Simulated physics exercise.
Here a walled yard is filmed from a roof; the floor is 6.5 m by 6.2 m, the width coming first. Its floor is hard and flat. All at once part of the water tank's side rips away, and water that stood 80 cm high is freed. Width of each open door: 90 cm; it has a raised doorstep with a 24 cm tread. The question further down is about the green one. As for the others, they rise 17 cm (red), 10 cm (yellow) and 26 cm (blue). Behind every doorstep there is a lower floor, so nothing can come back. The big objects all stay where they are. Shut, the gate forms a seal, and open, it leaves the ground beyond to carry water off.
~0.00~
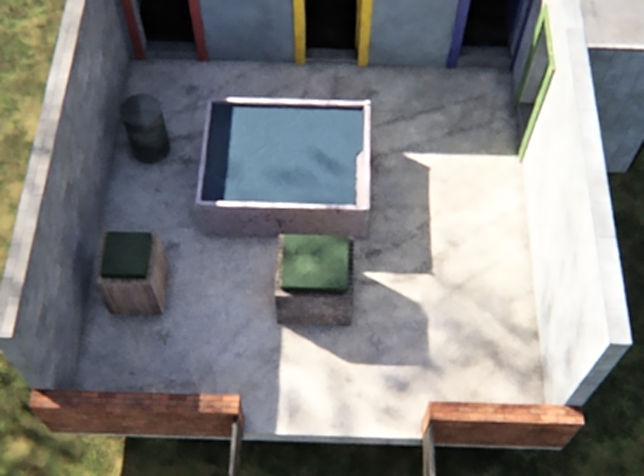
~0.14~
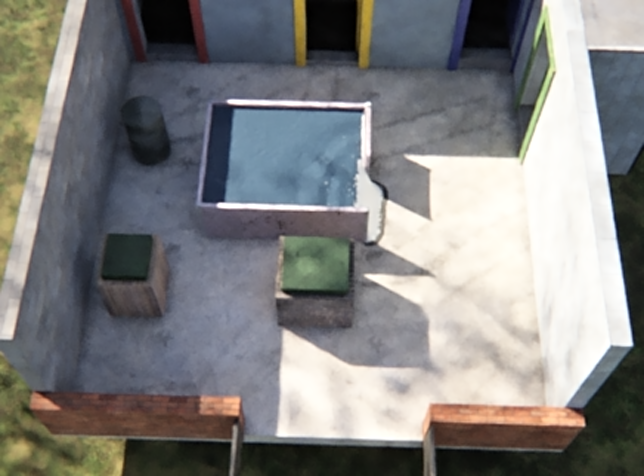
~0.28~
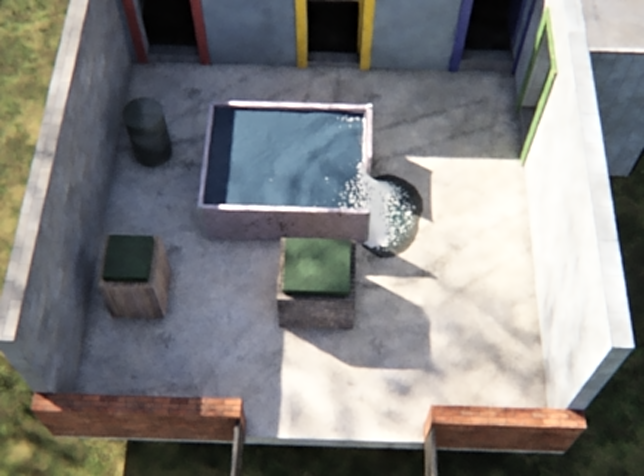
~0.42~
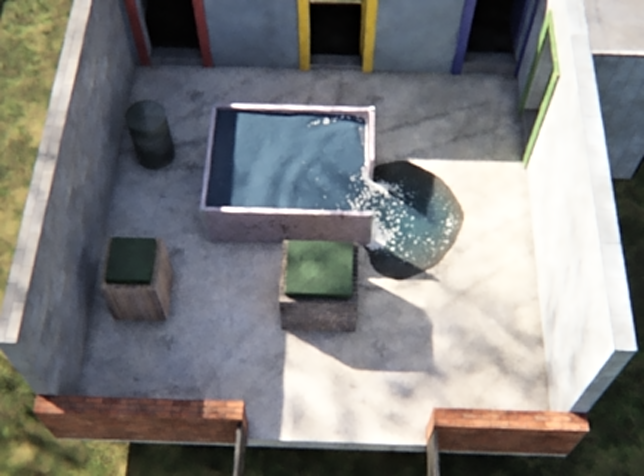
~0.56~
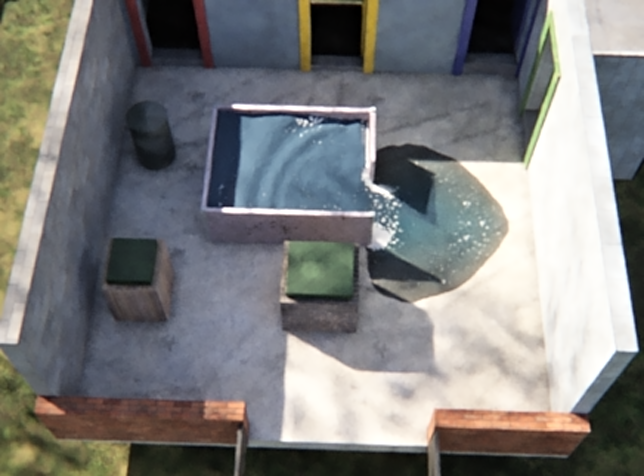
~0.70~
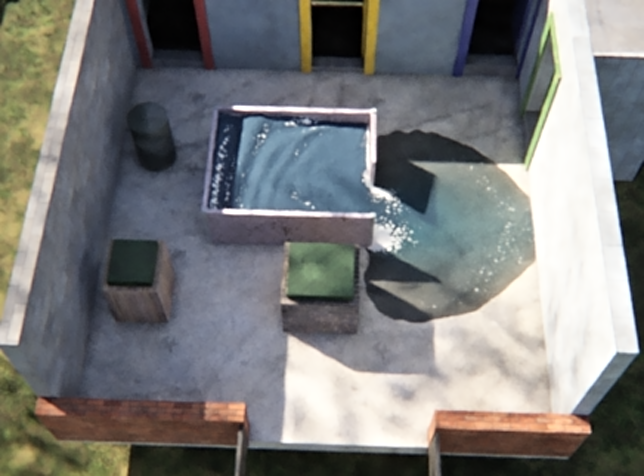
The video shows a walled yard from above, where water bursts from the right side of a rectangular tank and spreads across the pale floor in a widening, rounded pool toward the right wall, while ripples cross the tank.
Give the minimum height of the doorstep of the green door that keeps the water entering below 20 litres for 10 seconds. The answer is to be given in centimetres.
Minimum height: About 14.5 cm.
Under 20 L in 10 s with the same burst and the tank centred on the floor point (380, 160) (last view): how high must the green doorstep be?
A height near 26 cm.
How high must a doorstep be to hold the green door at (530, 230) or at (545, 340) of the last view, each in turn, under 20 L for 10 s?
Roughly 32 and 18 cm.
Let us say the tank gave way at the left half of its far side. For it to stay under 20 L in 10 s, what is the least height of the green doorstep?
Then roughly 15 cm.
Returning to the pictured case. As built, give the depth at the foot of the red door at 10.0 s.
A ruler would read roughly 11.5 cm.
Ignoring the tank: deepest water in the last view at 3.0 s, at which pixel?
Around pixel (554, 433).
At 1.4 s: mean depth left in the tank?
About 57 centimetres.
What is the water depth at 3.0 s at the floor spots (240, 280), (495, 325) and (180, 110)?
0, 14 and 0 cm, respectively.
After 1.4 s water covers 25 % of the floor, deepest (41 cm) near (380, 222); 17 cm at the green door, 0 litres in over its 19 cm doorstep.
After 3.0 s water covers 40 % of the floor, deepest (37 cm) near (554, 433); 17 cm at the green door, 4 litres in over its 19 cm doorstep.
After 10.0 s water covers 100 % of the floor, deepest (16 cm) near (109, 224); 7 cm at the green door, 5 litres in over its 19 cm doorstep.
At the green door as built, the water arrived by 1.0 s and peaked near 21 cm at 2.0 s.
With a doorstep of 13 cm, 30 litres would have come in within the 10 s; with 18 cm, 7 litres. So under 20 litres takes about 14.5 cm.
